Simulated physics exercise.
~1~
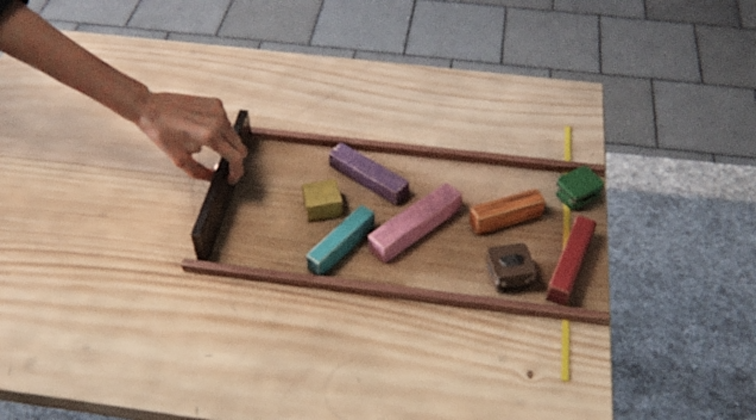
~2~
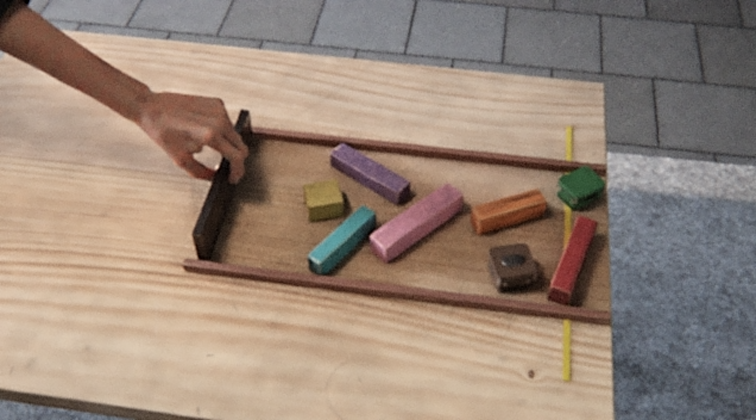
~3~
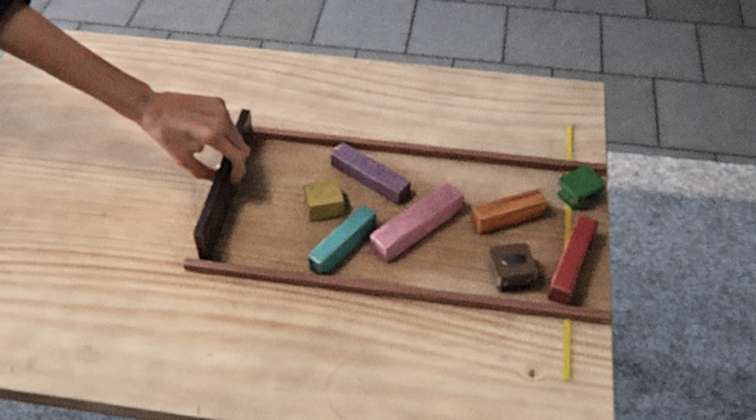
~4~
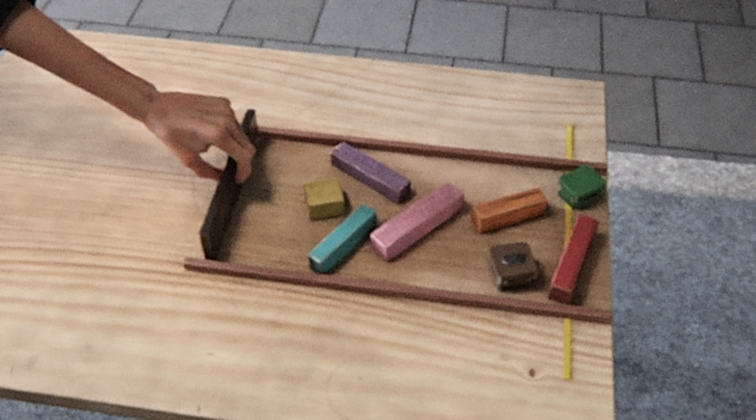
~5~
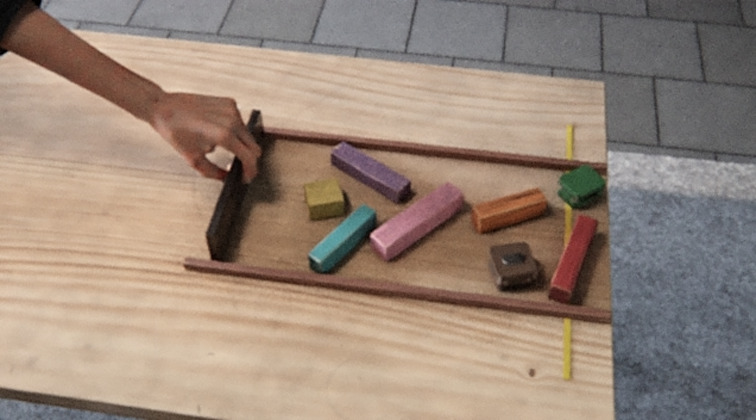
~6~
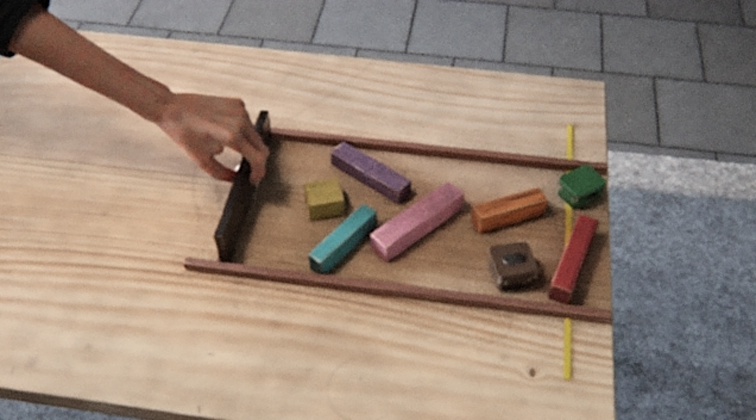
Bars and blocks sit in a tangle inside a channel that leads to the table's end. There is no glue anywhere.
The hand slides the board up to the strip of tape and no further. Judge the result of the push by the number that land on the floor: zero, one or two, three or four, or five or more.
What drops is a group of five or more.
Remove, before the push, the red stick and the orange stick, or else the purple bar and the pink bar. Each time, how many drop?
I'd say 3 the first time and 4 the second time.
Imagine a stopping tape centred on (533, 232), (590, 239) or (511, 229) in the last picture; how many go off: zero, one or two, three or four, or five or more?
Per place, in order: One to two; 5 or more; just one or two.
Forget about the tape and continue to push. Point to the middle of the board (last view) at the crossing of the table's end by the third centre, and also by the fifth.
First about (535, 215), next about (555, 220).
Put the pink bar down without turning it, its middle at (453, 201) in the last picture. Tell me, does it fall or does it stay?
Lab note: Started there, it ends up below.
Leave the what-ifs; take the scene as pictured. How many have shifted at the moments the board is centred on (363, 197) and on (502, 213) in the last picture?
So 4, and at the other place 7.
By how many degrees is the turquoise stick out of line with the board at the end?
The angle is about 30 degrees.
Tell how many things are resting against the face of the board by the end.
The answer is 3.
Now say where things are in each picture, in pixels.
The first picture shows green case (579, 189); red stick (572, 260); brown case (510, 268); board (224, 183); tape (566, 238).
The second picture shows red stick (573, 259); orange stick (508, 211).
The third picture shows brown case (512, 268); pink bar (418, 222).
The fourth picture shows green case (581, 188); purple bar (370, 172).
The fifth picture shows red stick (574, 258); turquoise stick (343, 239).
The sixth picture shows green case (581, 188); red stick (574, 258); brown case (512, 267); board (245, 184); tape (569, 236).
A little later, none off yet; green case at rest near (581, 188); red stick at rest near (574, 258); brown case at rest near (512, 267).
Next, none off yet; green case at rest near (581, 188); red stick at rest near (574, 258); brown case moving near (520, 270).
Later still, one off so far; green case at rest near (583, 187); red stick dropping near (634, 327); brown case shifted well along near (601, 289).
When it is over, the number that fall off is five or more; down, pink bar, orange stick, brown case, red stick and green case.
